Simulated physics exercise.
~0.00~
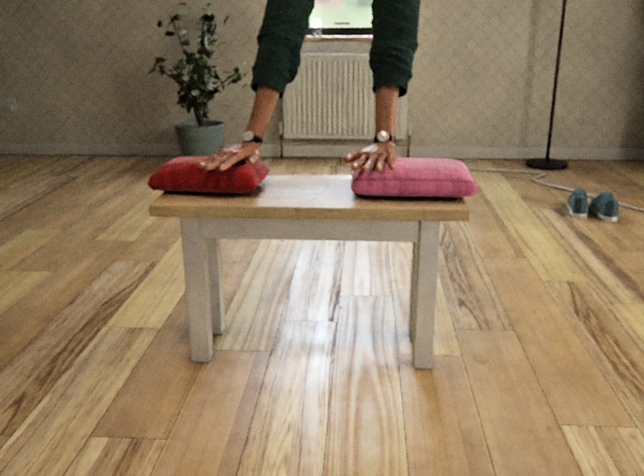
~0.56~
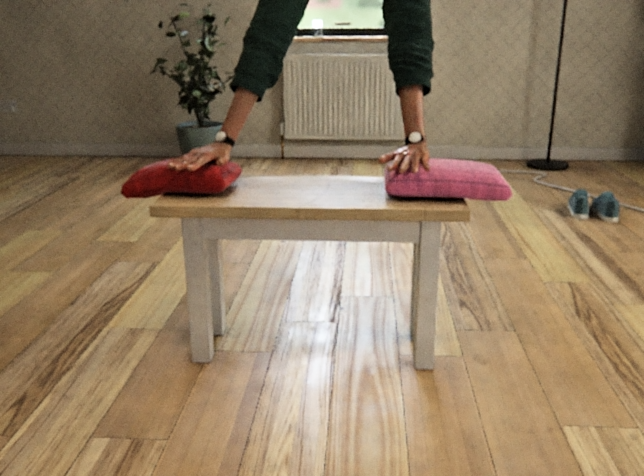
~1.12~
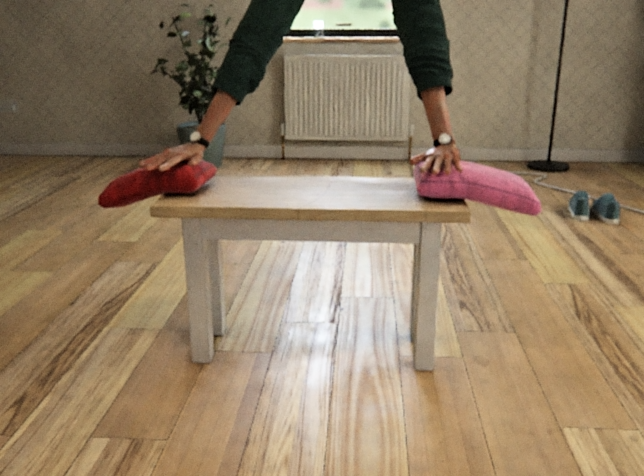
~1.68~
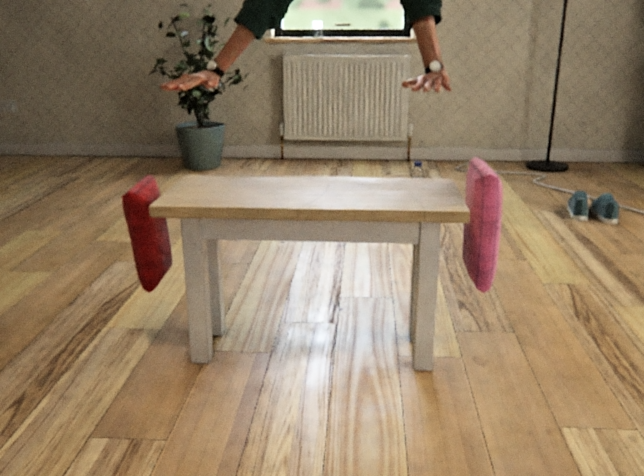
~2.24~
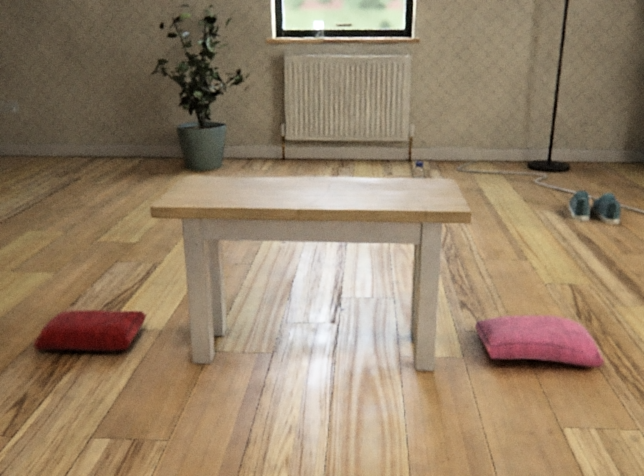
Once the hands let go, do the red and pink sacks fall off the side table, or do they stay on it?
They both fall off. The red sack tips over the left end and the pink sack goes over the right end, and both end up on the floor.
